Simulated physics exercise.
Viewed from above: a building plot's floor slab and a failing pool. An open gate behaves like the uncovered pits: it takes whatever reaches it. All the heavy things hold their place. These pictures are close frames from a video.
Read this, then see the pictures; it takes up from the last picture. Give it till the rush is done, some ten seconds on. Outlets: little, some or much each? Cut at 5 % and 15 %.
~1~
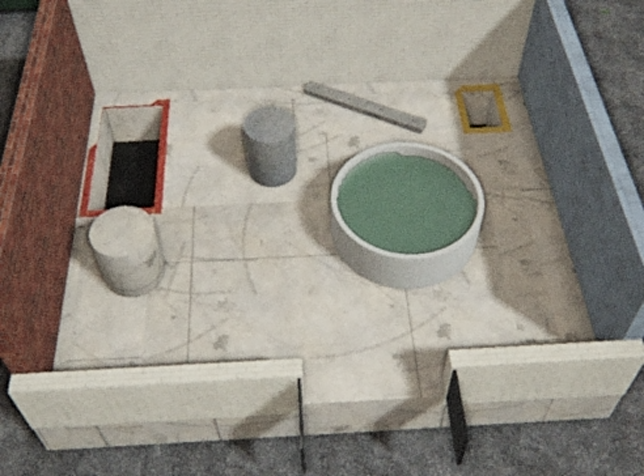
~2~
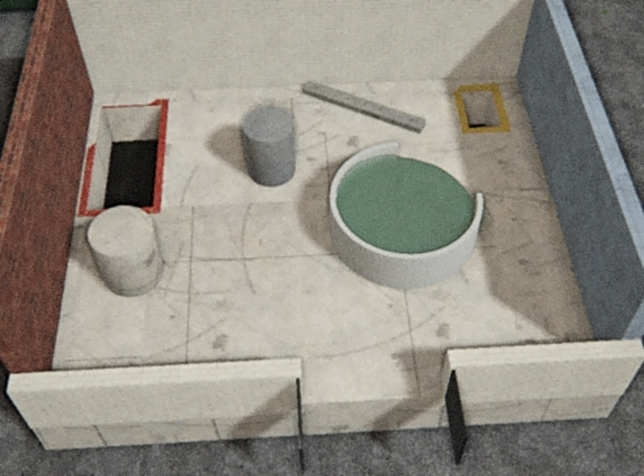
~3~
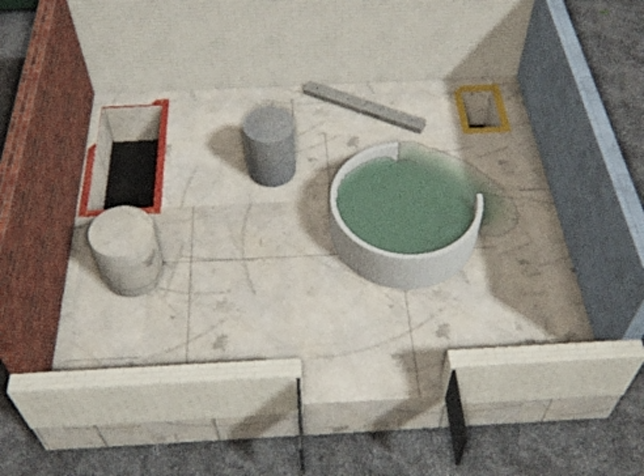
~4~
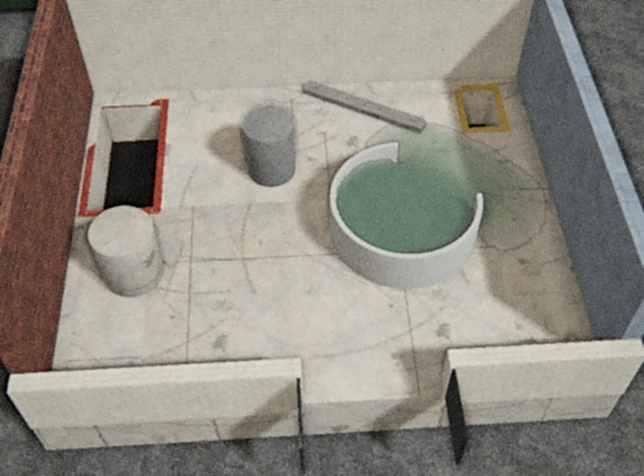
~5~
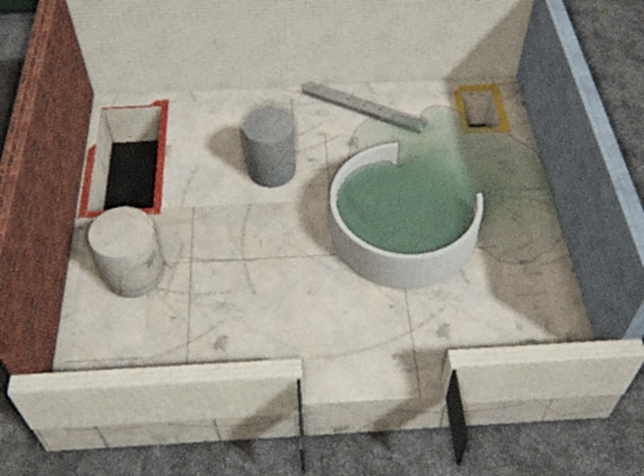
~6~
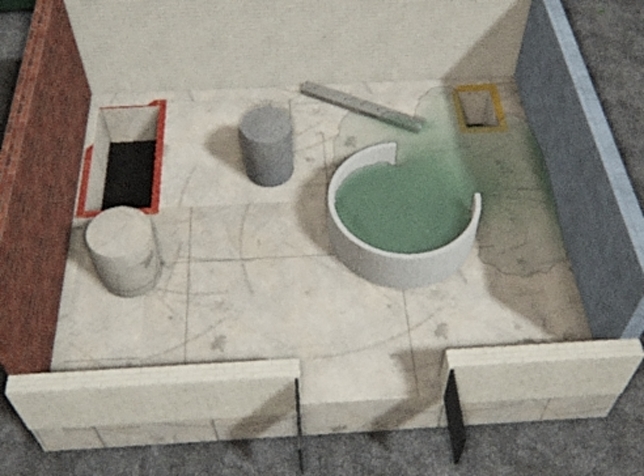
The gate: Little. The red pit: Little. The yellow pit: Much.
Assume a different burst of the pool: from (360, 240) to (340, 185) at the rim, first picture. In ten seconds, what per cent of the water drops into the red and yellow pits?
Red about 40 %, yellow about 0 %.
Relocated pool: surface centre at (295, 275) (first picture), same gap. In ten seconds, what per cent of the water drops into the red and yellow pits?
Shares - red: 8 in a hundred, yellow: 40 in a hundred.
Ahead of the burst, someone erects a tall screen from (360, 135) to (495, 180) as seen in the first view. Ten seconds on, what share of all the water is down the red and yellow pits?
The red pit takes 10 per cent and the yellow pit 15 per cent.
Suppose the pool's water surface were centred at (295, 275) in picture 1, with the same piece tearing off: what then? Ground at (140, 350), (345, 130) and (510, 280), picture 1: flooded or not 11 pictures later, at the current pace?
Okay, first one high and dry, second one got wet, last one got wet.
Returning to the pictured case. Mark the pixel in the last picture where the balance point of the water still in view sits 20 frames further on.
The spot I would choose is (434, 190).
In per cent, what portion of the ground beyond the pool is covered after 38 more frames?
Roughly 50 percent.
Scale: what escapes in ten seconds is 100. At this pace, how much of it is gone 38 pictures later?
Somewhere around 80 per cent, I'd say.
A moment on, water covers 20 % of the floor; the gate 0 %, the red pit 0 %, the yellow pit 7 %.
Next, water covers 30 % of the floor; the gate 0 %, the red pit 0 %, the yellow pit 20 %.
Then, water covers 40 % of the floor; the gate 0 %, the red pit 0 %, the yellow pit 38 %.
Later, water covers 50 % of the floor; the gate 1 %, the red pit 1 %, the yellow pit 52 %.
In the end, water covers 65 % of the floor; the gate 2 %, the red pit 2 %, the yellow pit 61 %.
